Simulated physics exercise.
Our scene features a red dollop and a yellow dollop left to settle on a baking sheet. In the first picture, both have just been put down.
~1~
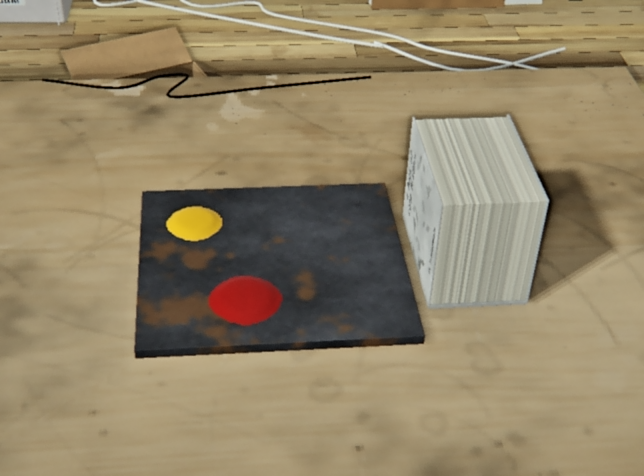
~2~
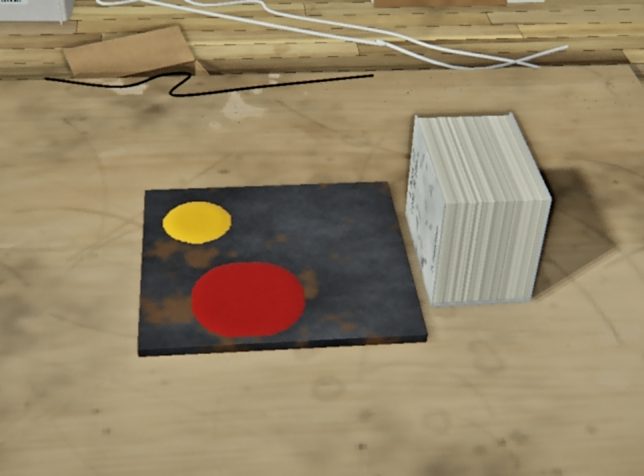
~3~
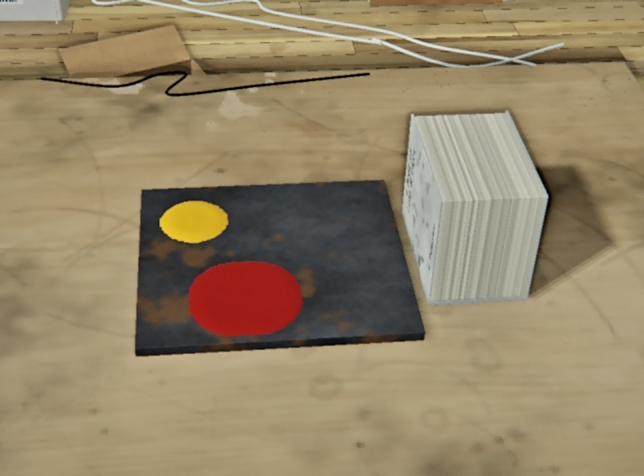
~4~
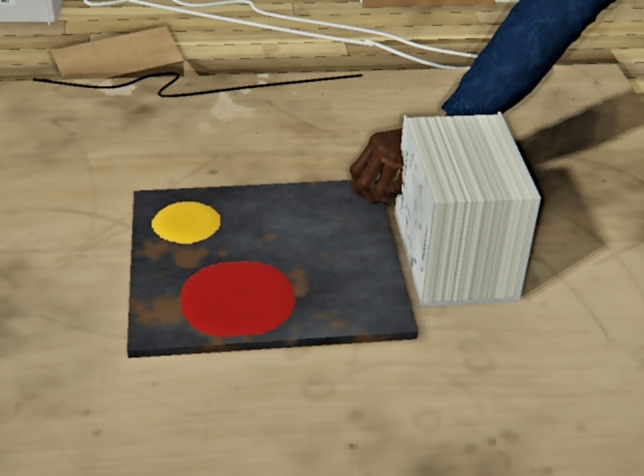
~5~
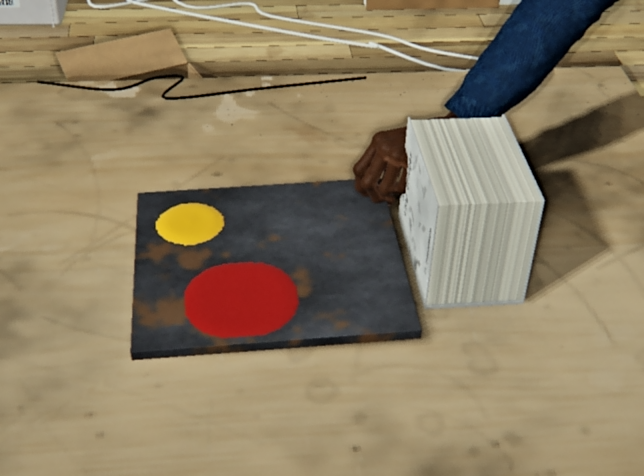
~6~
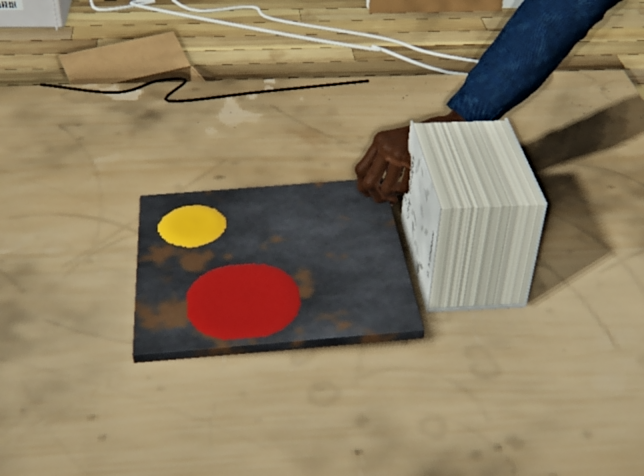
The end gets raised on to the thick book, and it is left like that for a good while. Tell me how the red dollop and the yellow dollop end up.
Take the red dollop first: It goes over; then the yellow dollop goes over.
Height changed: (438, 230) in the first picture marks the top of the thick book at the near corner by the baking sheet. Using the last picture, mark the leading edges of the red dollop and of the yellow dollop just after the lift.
You'd find the first close to (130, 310) and the second close to (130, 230).
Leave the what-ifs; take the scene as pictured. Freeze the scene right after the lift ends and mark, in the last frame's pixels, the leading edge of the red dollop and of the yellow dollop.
In the last view, the first is close to (127, 310) and the second close to (132, 230).
Soon after, slope about 32°; the red dollop is dripping off the low end; the yellow dollop is dripping off the low end.
Later, the red dollop is dripping off the low end; the yellow dollop is dripping off the low end.
In the end, slope about 32°; the red dollop is dripping off the low end; the yellow dollop is dripping off the low end.
